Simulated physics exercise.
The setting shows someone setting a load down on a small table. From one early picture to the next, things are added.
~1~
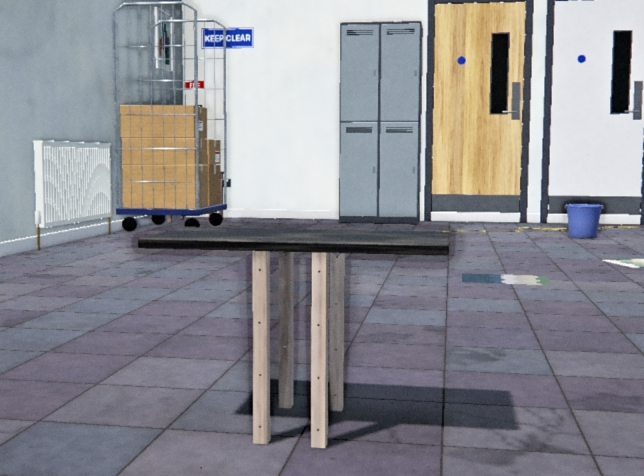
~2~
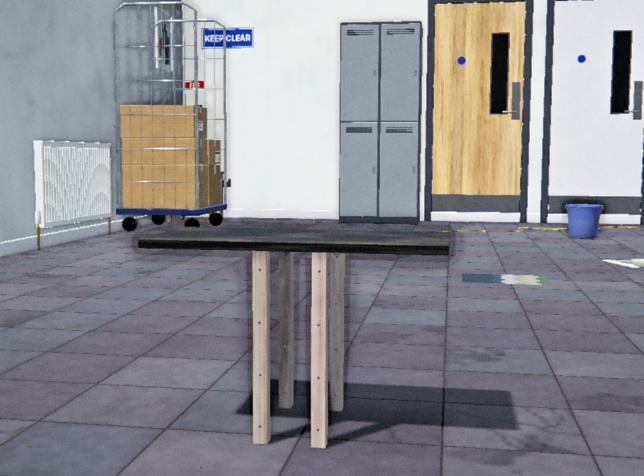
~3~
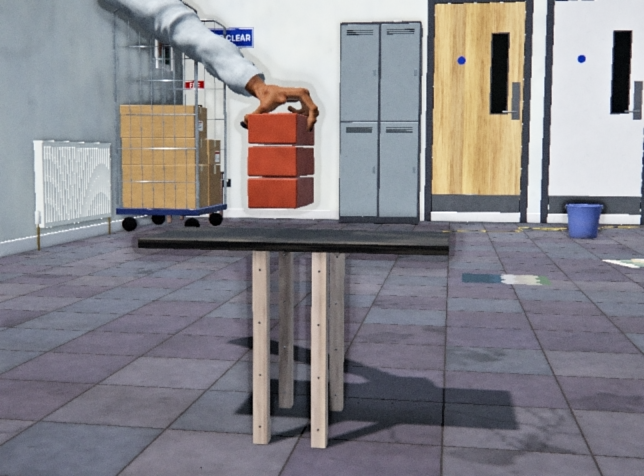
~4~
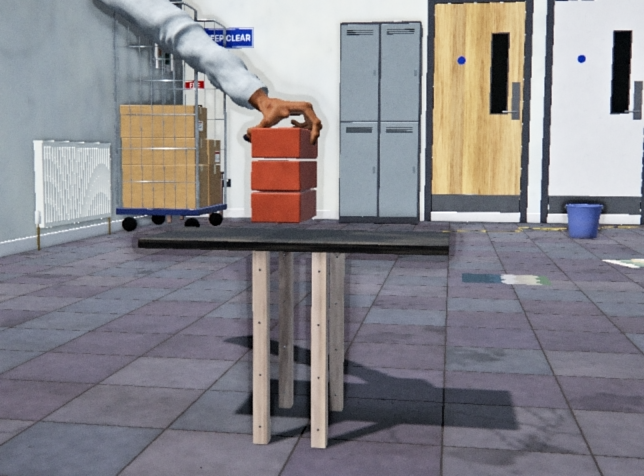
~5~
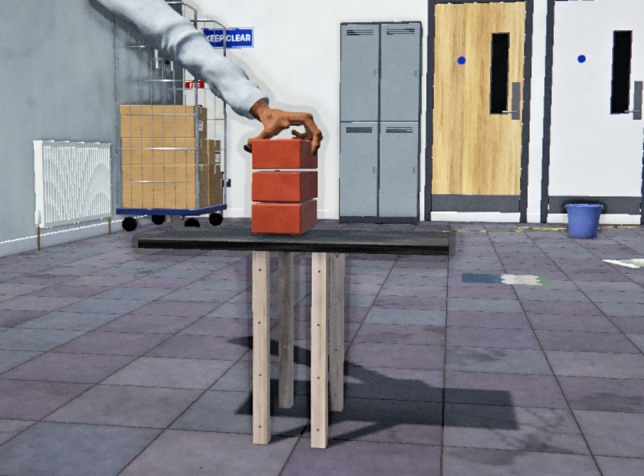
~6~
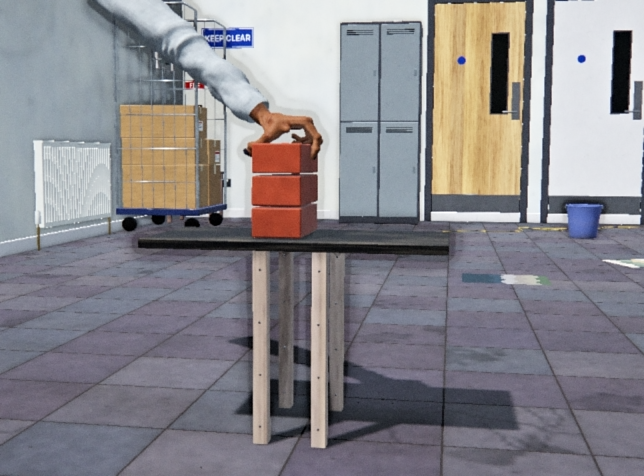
In a tiled indoor room with pale walls, seen level from a fixed camera, a small black-topped table on pale wooden legs stands in front. Behind it are a caged trolley of brown boxes at left, grey lockers, a wooden door and a white door, and a blue bucket at right. A hand on a pale-sleeved arm appears from the upper left, lowers a stack of three red bricks onto the tabletop, and keeps holding it.
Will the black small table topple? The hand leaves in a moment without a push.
No.
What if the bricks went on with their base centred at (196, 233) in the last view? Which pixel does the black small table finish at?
(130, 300).
Then, 0.40 s past the last view, black small table at rest near (302, 240).
Finally, the black small table holds firm, near (302, 240).
